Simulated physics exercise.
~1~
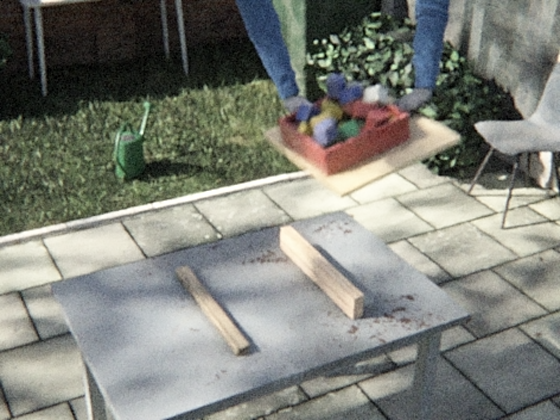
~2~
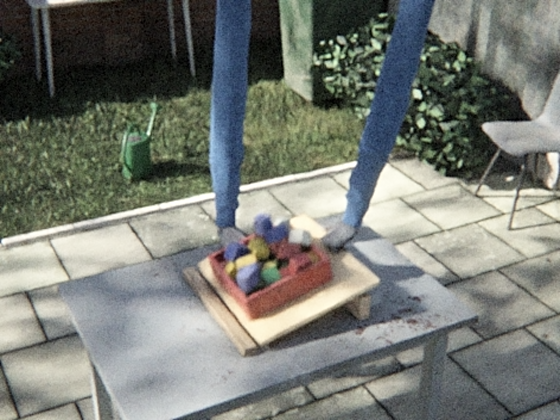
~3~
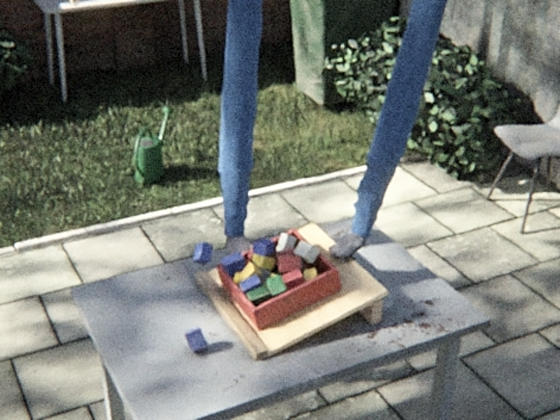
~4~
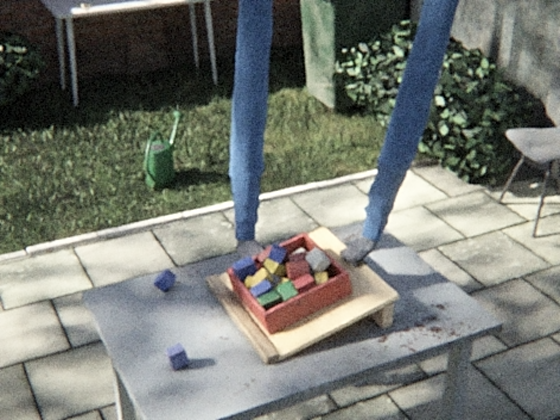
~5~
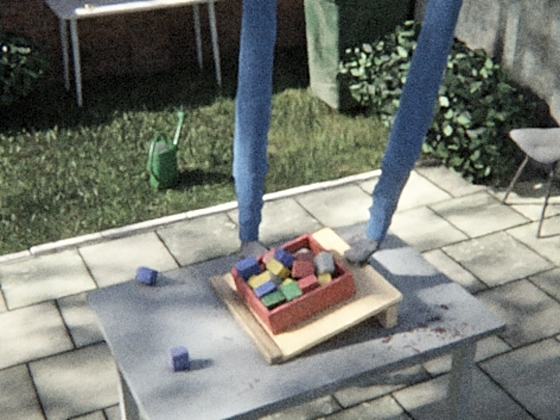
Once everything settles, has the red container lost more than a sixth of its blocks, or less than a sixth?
It has lost less than a sixth of them. Only two blue blocks end up out on the table, and all the others are still piled in the container.
Two blue-sleeved arms brought a board carrying a red container of colourful blocks down hard onto wooden strips on a garden table. Two blue blocks jumped out and settled on the tabletop to the left, while the rest stayed in the container.
